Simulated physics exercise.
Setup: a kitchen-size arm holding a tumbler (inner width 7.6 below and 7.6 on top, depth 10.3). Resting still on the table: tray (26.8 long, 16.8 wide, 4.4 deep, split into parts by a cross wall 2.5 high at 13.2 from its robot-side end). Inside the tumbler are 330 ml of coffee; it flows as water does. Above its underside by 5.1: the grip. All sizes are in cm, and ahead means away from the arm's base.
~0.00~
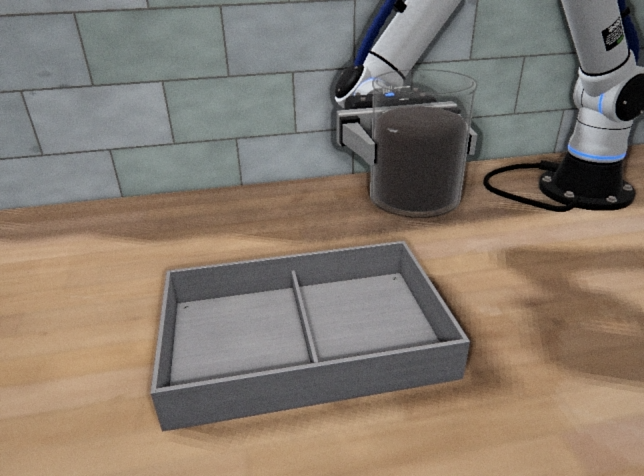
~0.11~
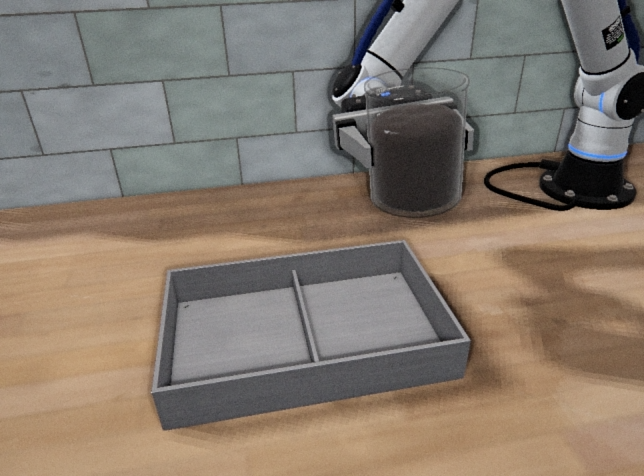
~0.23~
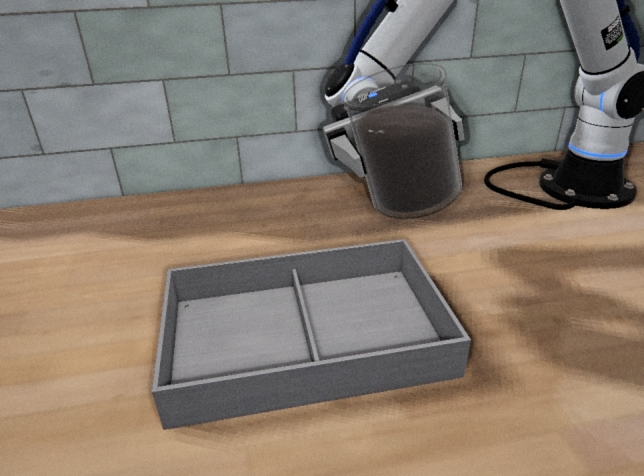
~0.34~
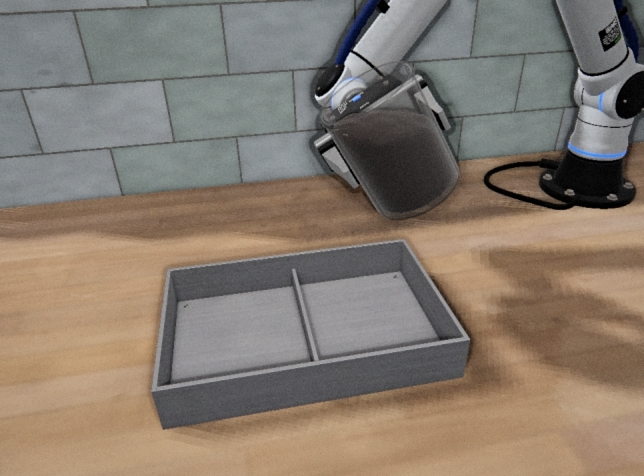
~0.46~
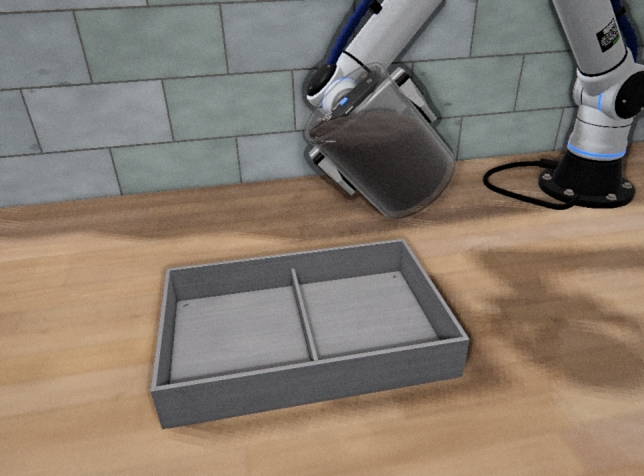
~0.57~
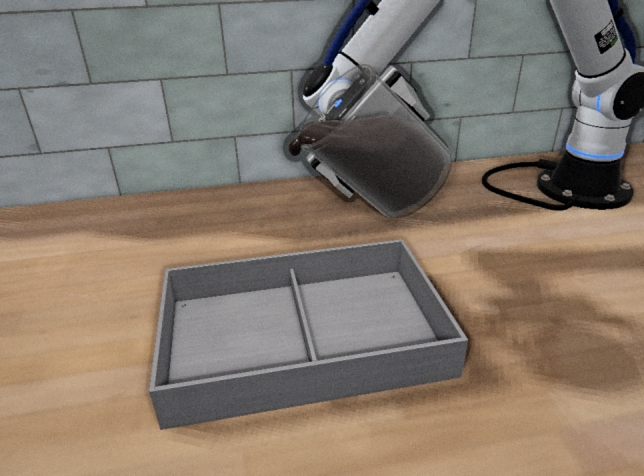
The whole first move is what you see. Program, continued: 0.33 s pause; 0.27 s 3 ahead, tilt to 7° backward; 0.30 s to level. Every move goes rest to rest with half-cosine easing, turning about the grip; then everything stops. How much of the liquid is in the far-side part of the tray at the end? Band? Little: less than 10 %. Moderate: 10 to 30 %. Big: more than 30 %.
Little.
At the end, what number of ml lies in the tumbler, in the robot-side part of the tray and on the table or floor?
In order: Approx. 320, 0 and 0 ml.
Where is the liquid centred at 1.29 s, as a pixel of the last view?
The centre lands around (341, 168) in the last view.
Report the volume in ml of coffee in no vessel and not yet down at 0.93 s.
Estimate: Some 0 ml.
After 0.93 s, tilted 43° forward, liquid up to 22 above the table; 325 ml in the tumbler, 5 ml in the far-side part.
After 1.29 s, tilted 5° backward, liquid up to 23 above the table; 325 ml in the tumbler, 10 ml in the far-side part.
After 1.67 s, level, liquid up to 23 above the table; 325 ml in the tumbler, 10 ml in the far-side part.
After 2.47 s, level, liquid up to 23 above the table; 325 ml in the tumbler, 10 ml in the far-side part.
At rest, 325 ml in the tumbler, 10 ml in the far-side part. That is 2 % in the far-side part of the tray.
